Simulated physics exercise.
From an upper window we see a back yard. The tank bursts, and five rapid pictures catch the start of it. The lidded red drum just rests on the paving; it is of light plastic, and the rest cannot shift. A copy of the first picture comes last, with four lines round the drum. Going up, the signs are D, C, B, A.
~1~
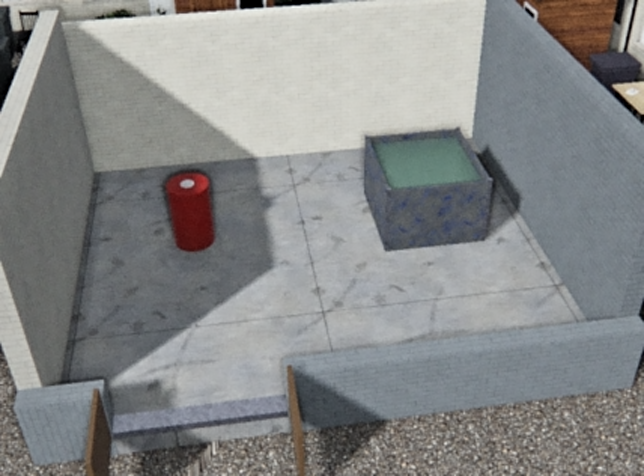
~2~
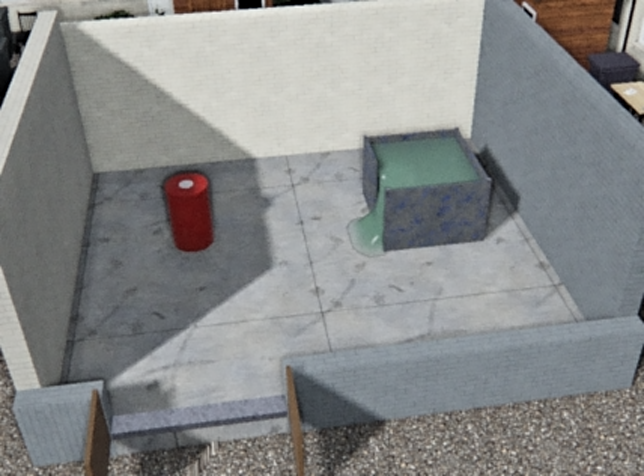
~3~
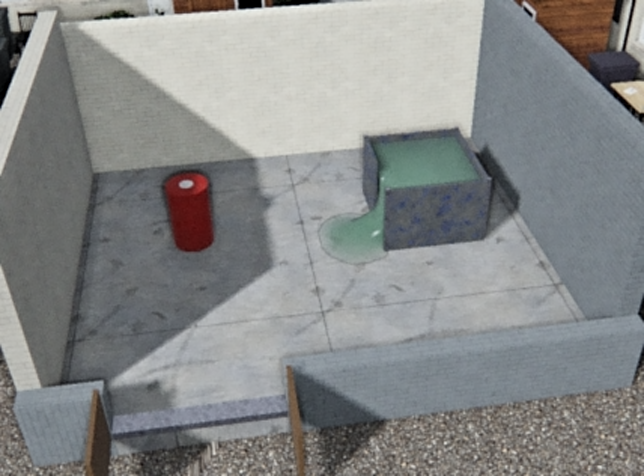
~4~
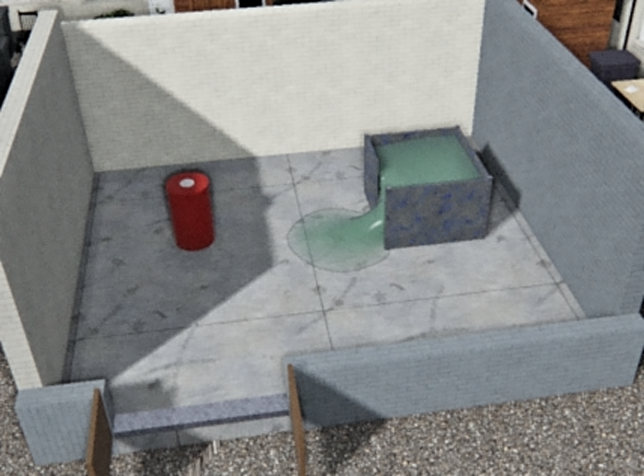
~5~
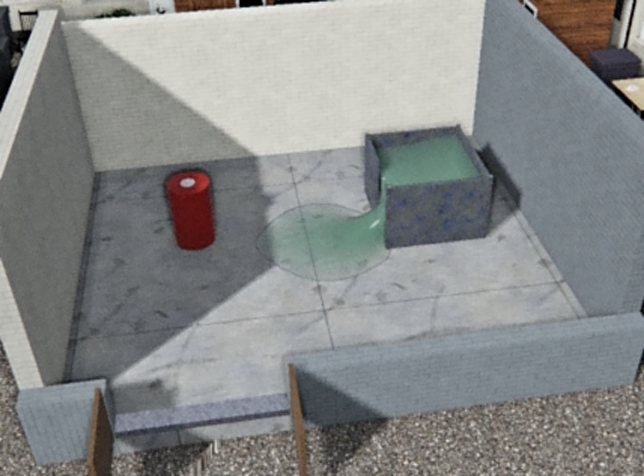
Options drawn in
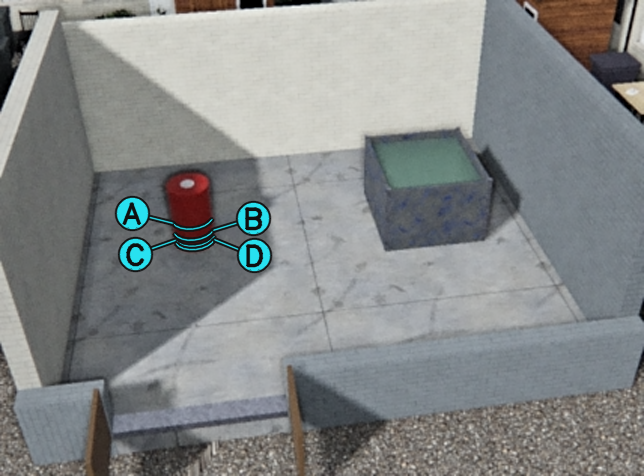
In a walled back yard, greenish water poured from the left side of a full square tank onto the paved ground and spread leftward in a widening puddle, while a red drum stood still.
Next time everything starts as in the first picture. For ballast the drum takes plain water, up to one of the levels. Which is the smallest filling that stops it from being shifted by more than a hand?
Go for A.
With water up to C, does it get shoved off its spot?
Yes.
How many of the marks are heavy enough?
One of them.
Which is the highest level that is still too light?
That is level B.
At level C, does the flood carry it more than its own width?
Yes.
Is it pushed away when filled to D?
Yes, it does.
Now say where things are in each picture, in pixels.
Lid of the red drum at (187, 184); tank full, its middle at (425, 163); open gate at (195, 372).
Water covers 1 % of the ground and is seen nearest the drum at (356, 228).
Water covers 3 % of the ground and is seen nearest the drum at (325, 235).
Water covers 5 % of the ground and is seen nearest the drum at (294, 240).
Lid of the red drum at (188, 183); water covers 7 % of the ground and is seen nearest the drum at (263, 246).
On the marked copy, A at (192, 229); B at (194, 240); C at (195, 246); D at (195, 249); from the bottom up D, C, B, A.
If A is chosen, it does not move.
If B is chosen, it is pushed about its own width away.
If C is chosen, it is pushed about twice its own width away.
If D is chosen, it is pushed about 3 times its own width away.
